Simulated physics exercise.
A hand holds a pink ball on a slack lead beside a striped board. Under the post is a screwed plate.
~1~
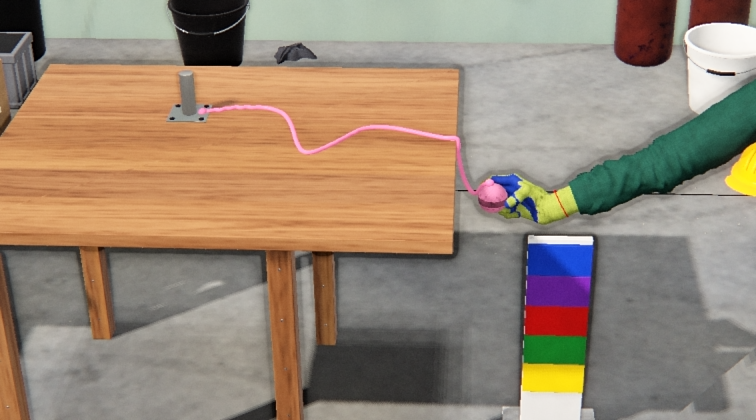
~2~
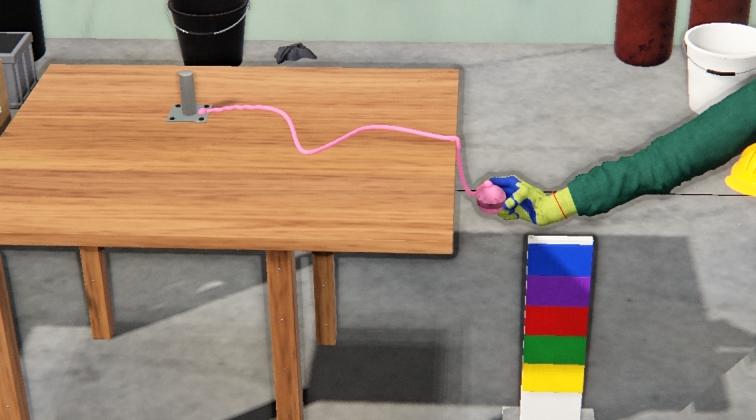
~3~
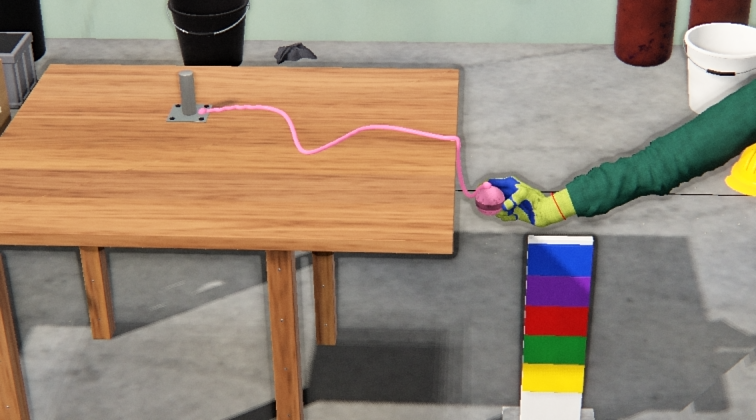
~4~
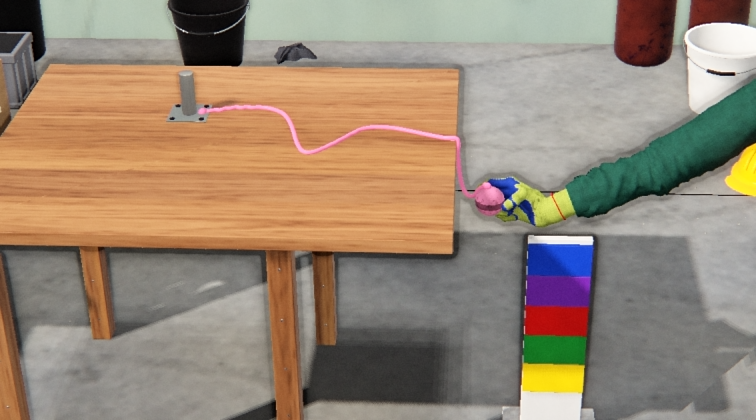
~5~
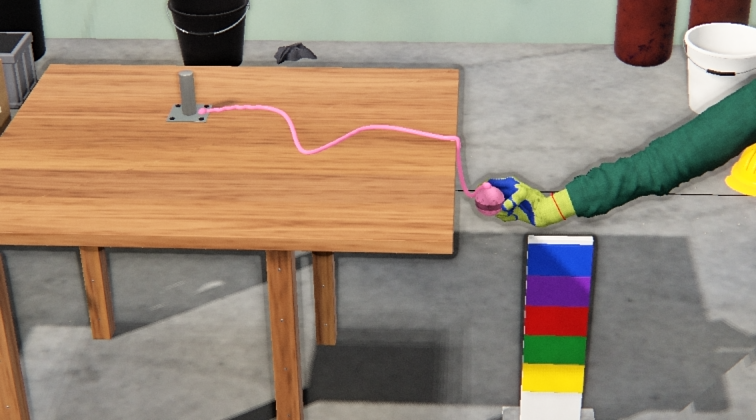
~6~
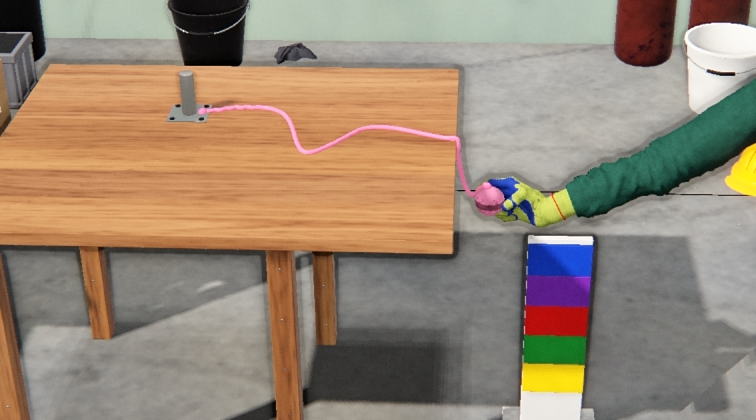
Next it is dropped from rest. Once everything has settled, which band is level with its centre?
The red band.
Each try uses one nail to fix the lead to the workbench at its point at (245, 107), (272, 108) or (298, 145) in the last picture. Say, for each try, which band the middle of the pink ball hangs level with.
Red, red, purple.
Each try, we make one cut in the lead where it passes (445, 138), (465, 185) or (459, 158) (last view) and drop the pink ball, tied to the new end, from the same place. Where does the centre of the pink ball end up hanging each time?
About (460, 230), then (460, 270), then (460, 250).
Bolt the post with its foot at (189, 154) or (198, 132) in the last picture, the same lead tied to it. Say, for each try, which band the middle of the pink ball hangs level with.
First try: Green; second try: Green.
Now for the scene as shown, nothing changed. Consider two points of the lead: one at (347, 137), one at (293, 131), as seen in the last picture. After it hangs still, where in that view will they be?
Near (423, 142) and (326, 128).
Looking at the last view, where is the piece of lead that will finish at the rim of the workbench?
Pixel (374, 127).
Soon after, ball near (464, 309); level with red.
After that, ball near (445, 314); level with red.
In the end, ball near (456, 316); level with red. Its centre hangs level with the red band.
